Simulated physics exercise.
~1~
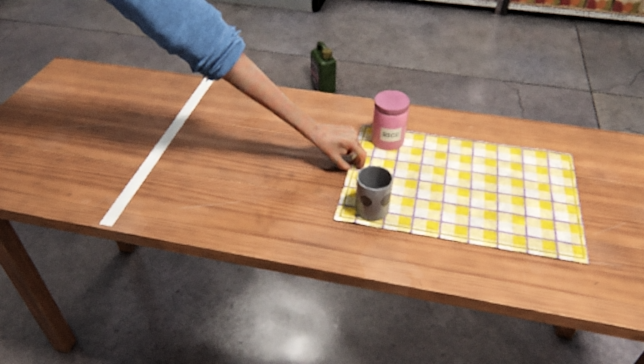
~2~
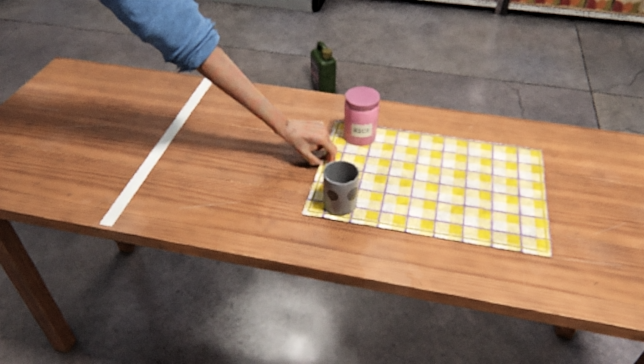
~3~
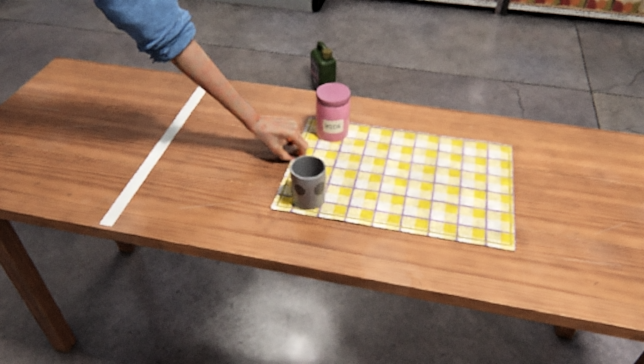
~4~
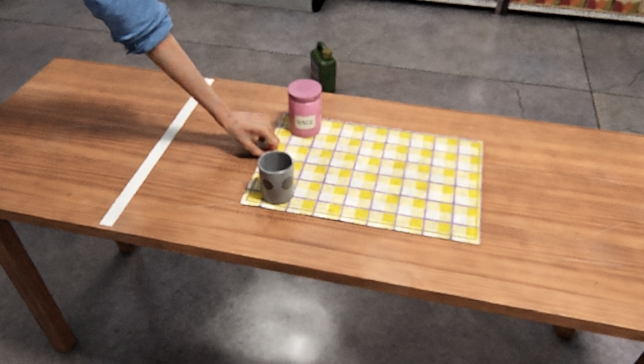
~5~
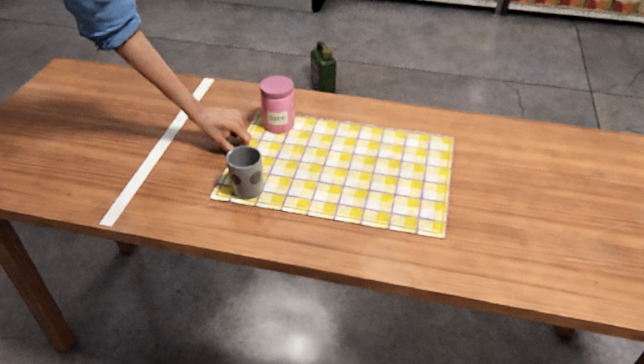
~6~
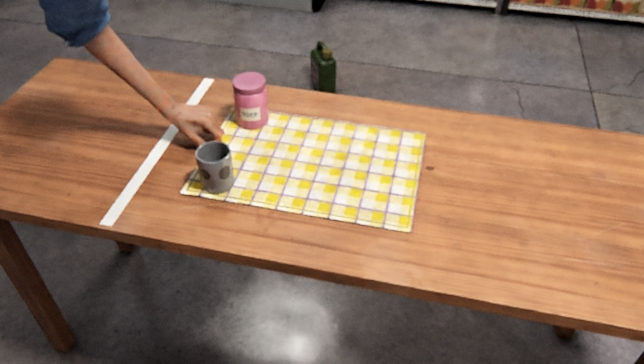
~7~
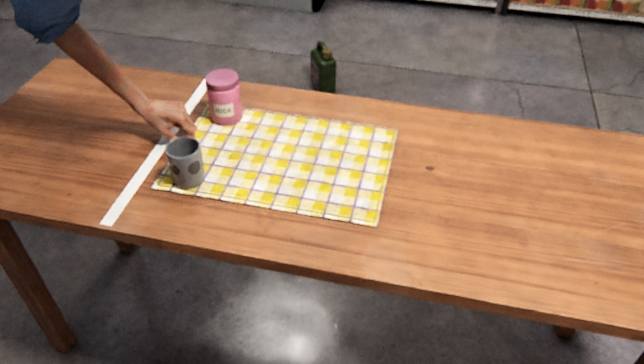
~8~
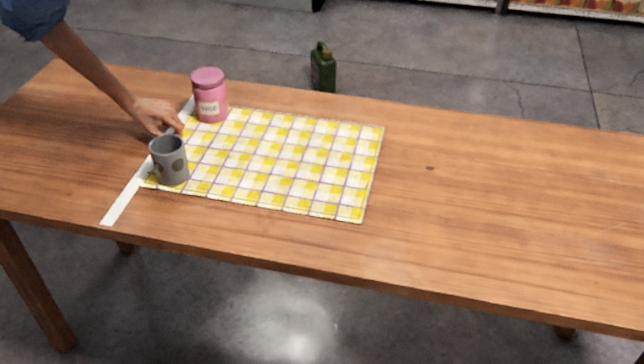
The clip opens on a wooden table where a hand grips the left edge of a yellow and white checked place mat, with a grey mug and a pink jar standing near that end. A strip of white tape crosses the table farther left, and a dark green bottle stands beyond the far edge. The hand drags the mat steadily left, and the mug and jar ride along upright. The mat's leading edge nears the tape and reaches it, the last movement being smaller. It ends with the mat's edge at the tape, both objects still standing on the cloth.
